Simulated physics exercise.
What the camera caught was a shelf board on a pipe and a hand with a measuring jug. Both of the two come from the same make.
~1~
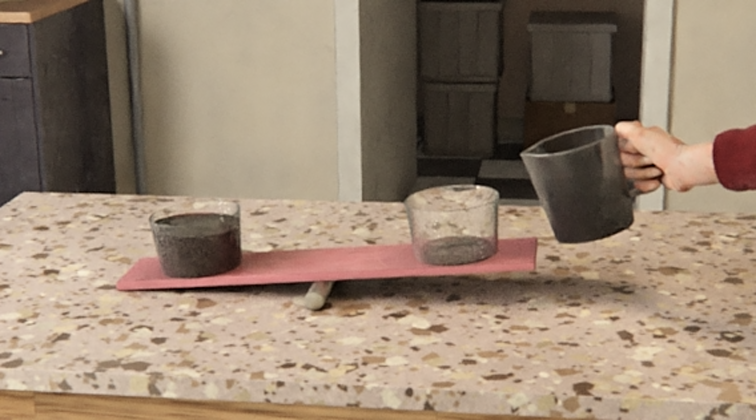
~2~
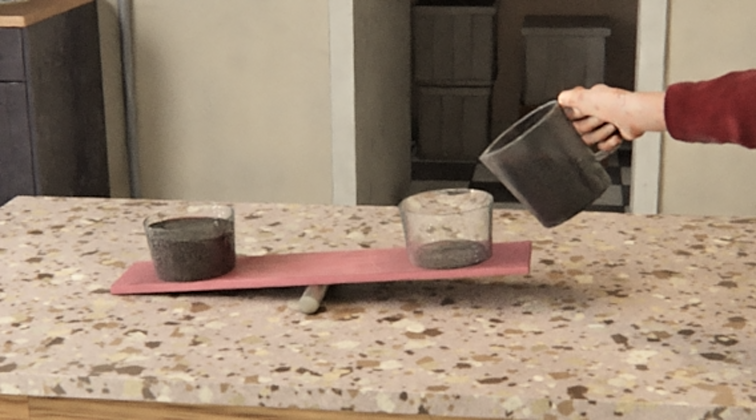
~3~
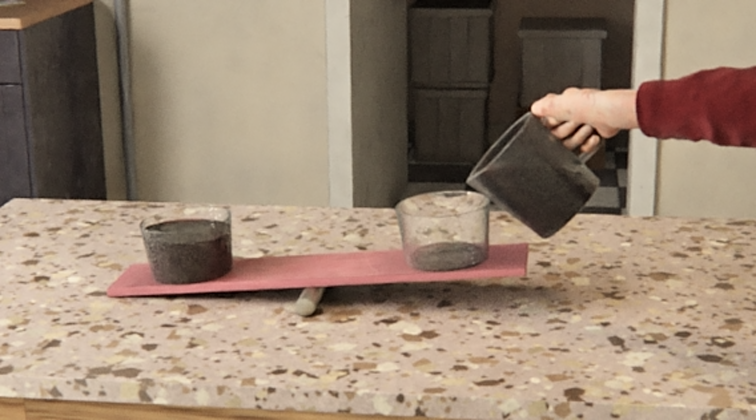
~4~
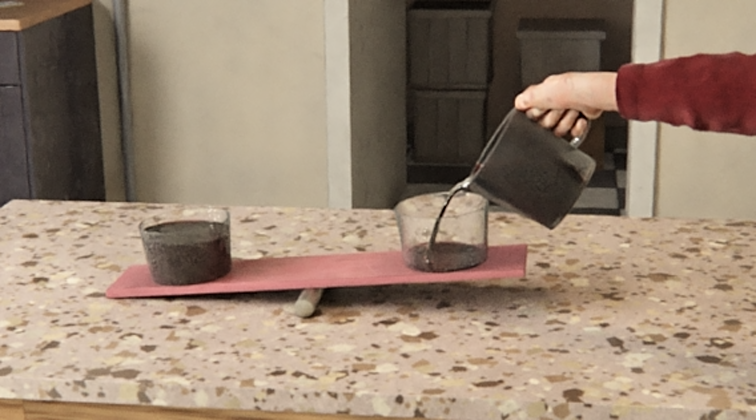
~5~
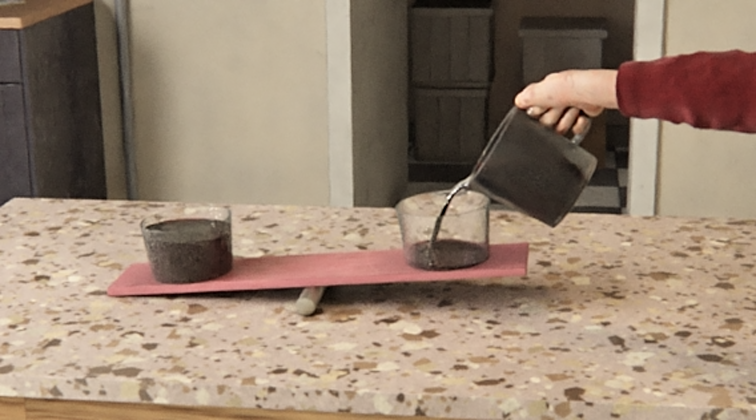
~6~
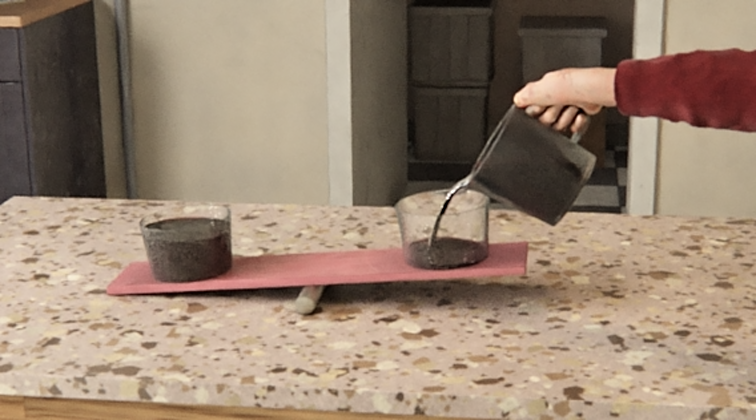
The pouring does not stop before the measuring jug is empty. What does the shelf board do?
In the end the shelf board stays as it is.
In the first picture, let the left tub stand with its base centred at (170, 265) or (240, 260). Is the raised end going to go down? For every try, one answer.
No tipping; tips.
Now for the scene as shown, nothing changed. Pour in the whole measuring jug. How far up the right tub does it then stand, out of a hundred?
Around 60 in a hundred.
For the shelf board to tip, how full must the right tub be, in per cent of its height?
Result: Some 75 per cent.
A moment on, the right tub is about a third full; the shelf board leans as before.
Further on, the right tub is about half full; the shelf board leans as before.
When it is over, the right tub is about two thirds full; the shelf board leans as before.
